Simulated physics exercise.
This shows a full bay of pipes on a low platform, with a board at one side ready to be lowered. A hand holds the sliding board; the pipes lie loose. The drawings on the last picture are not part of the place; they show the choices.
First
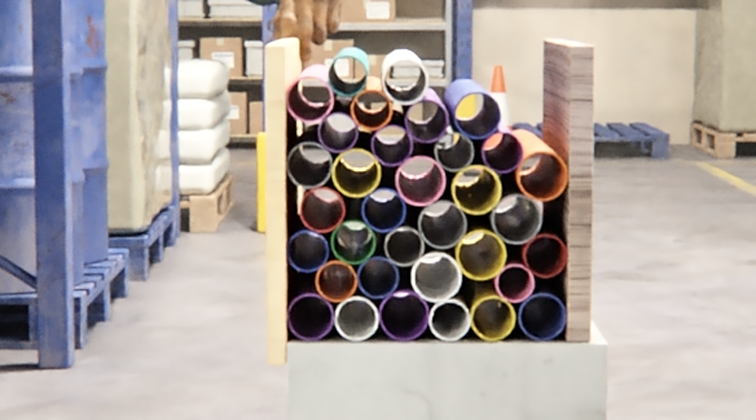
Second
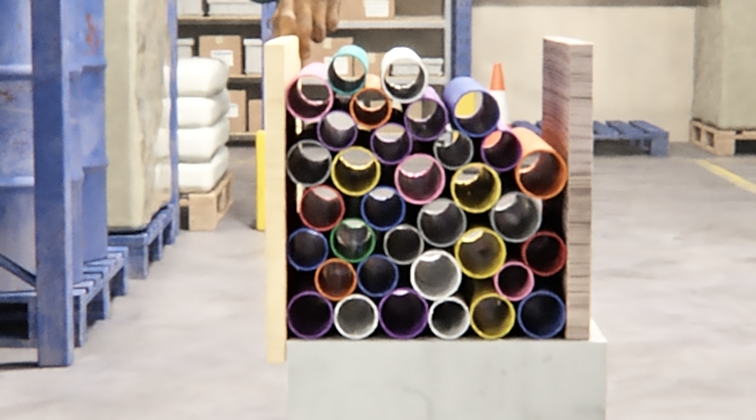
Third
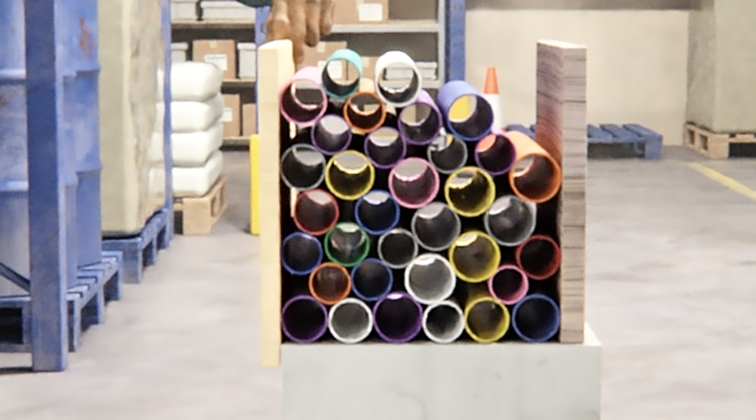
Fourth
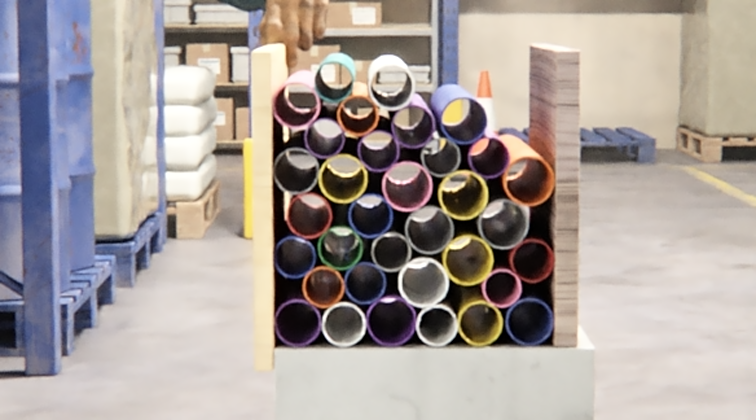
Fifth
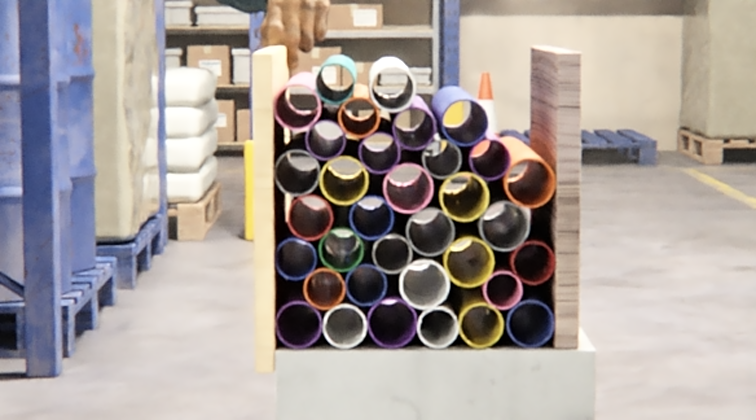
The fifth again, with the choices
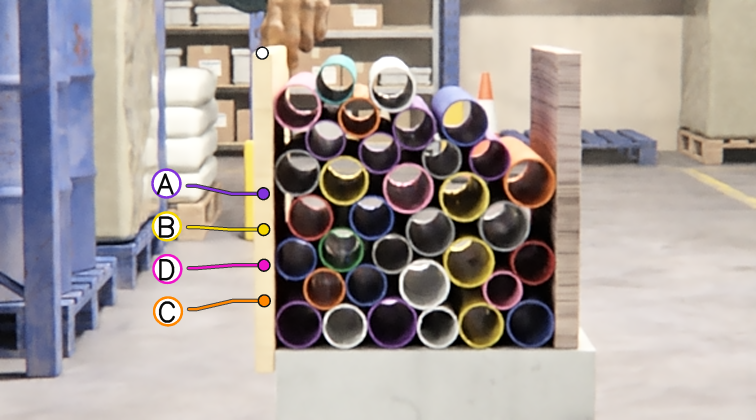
In a warehouse, loose pipes of many colours lie stacked between two upright boards on a pale platform, while a hand stays at the top near the left board. The view shifts slightly, carrying everything a little left and then slightly down, while the pipes stay in the same arrangement.
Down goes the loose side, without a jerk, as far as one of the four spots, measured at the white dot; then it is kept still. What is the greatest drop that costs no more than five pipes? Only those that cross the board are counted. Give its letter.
It can be let down to A.
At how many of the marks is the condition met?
One of them.
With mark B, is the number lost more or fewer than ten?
At B, fewer than ten.
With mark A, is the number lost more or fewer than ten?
At A, fewer than ten.
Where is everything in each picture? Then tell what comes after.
The first frame shows side board (285, 187); a purple pipe (311, 317); a blue pipe (543, 317).
The second frame shows a blue pipe (542, 315); a green pipe (353, 240).
The third frame shows a blue pipe (378, 212); a yellow pipe (350, 175).
The fourth frame shows an orange pipe (529, 180); a purple pipe (414, 126).
The fifth frame shows side board (273, 195); a purple pipe (299, 324); a blue pipe (531, 324).
On the marked copy, A at (263, 194); B at (264, 230); C at (264, 301); D at (264, 265); the white dot at (262, 53).
With A. Early on, top of the board (274, 118).
Further on, top of the board (274, 191).
At the end, top of the board (274, 193), two out over the board.
As for the rest, B six out over the board; C more than five out over the board; D more than five out over the board.
